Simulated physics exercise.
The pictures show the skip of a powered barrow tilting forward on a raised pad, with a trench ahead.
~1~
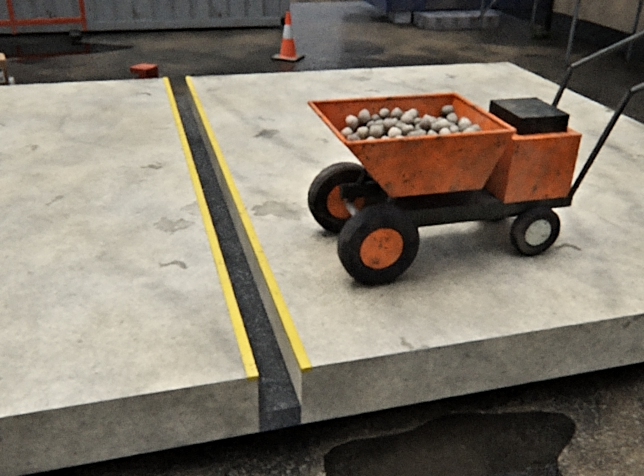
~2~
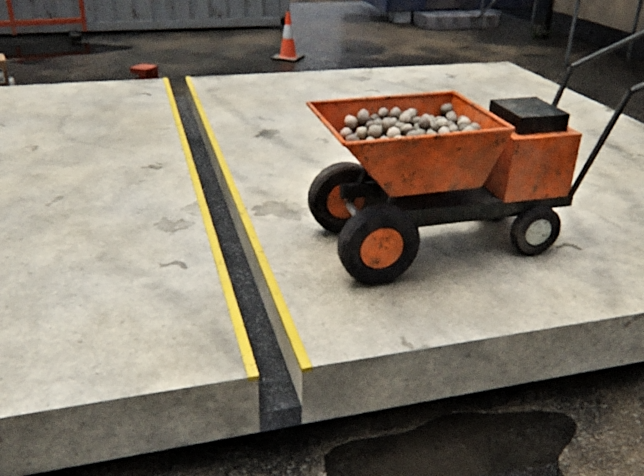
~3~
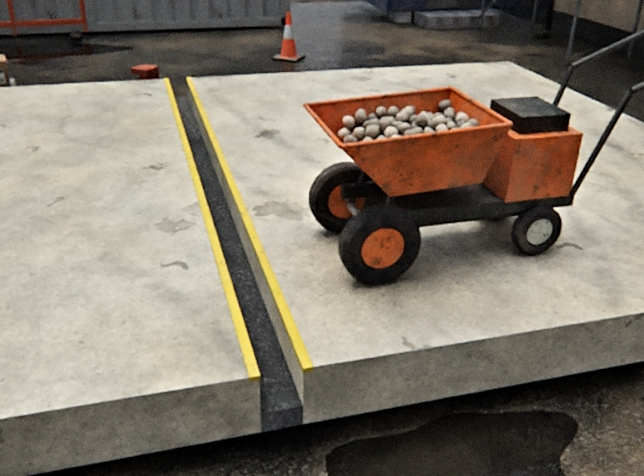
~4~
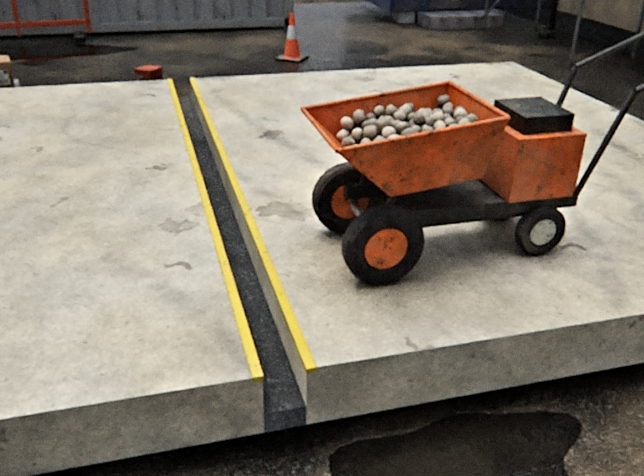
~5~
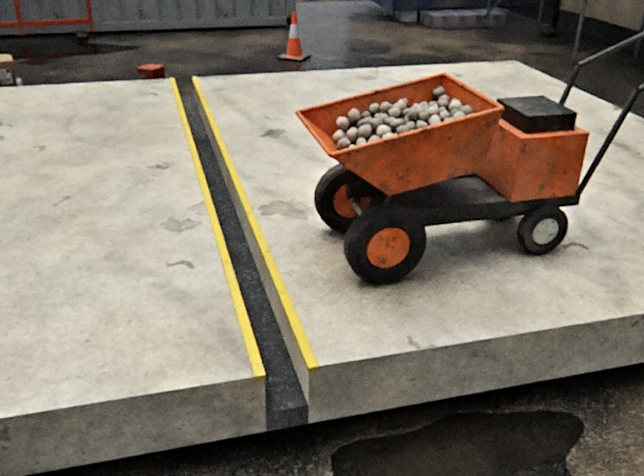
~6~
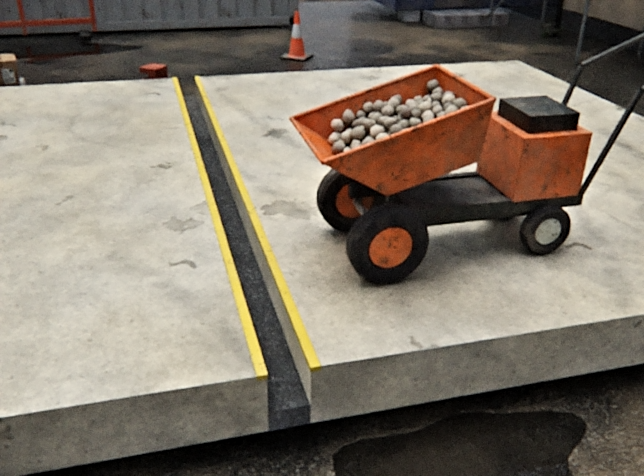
The orange skip of a small barrow, loaded with rounded stones, sat level on a concrete pad, then slowly tilted forward to the left, facing a narrow yellow-edged trench while the wheels stayed put.
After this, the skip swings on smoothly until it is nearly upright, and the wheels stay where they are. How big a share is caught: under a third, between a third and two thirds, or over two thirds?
The trench takes between a third and two thirds.
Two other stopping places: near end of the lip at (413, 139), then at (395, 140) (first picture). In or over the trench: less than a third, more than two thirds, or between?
First between a third and two thirds, then between a third and two thirds.
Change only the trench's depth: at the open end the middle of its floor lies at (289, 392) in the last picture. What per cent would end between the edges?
About 40 per cent.
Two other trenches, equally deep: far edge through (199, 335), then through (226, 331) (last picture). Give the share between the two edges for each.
The first gives 100 %, the second 80 %.
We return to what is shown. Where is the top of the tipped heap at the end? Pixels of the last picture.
Around (181, 257).
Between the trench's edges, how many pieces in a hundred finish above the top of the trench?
It comes to 10 per cent or so.
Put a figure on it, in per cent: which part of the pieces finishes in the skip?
Some 0 per cent.
Shortly afterwards, skip tipped steeply; the whole lot in the skip.
Next, skip tipped right over; near half in the skip; near a quarter in or heaped over the trench; near a third beyond it; only a few falling.
Some moments later, skip tipped right over; only a few in the skip; near half in or heaped over the trench; near half beyond it.
In the end, skip tipped right over; only a few in the skip; near half in or heaped over the trench; near half beyond it.
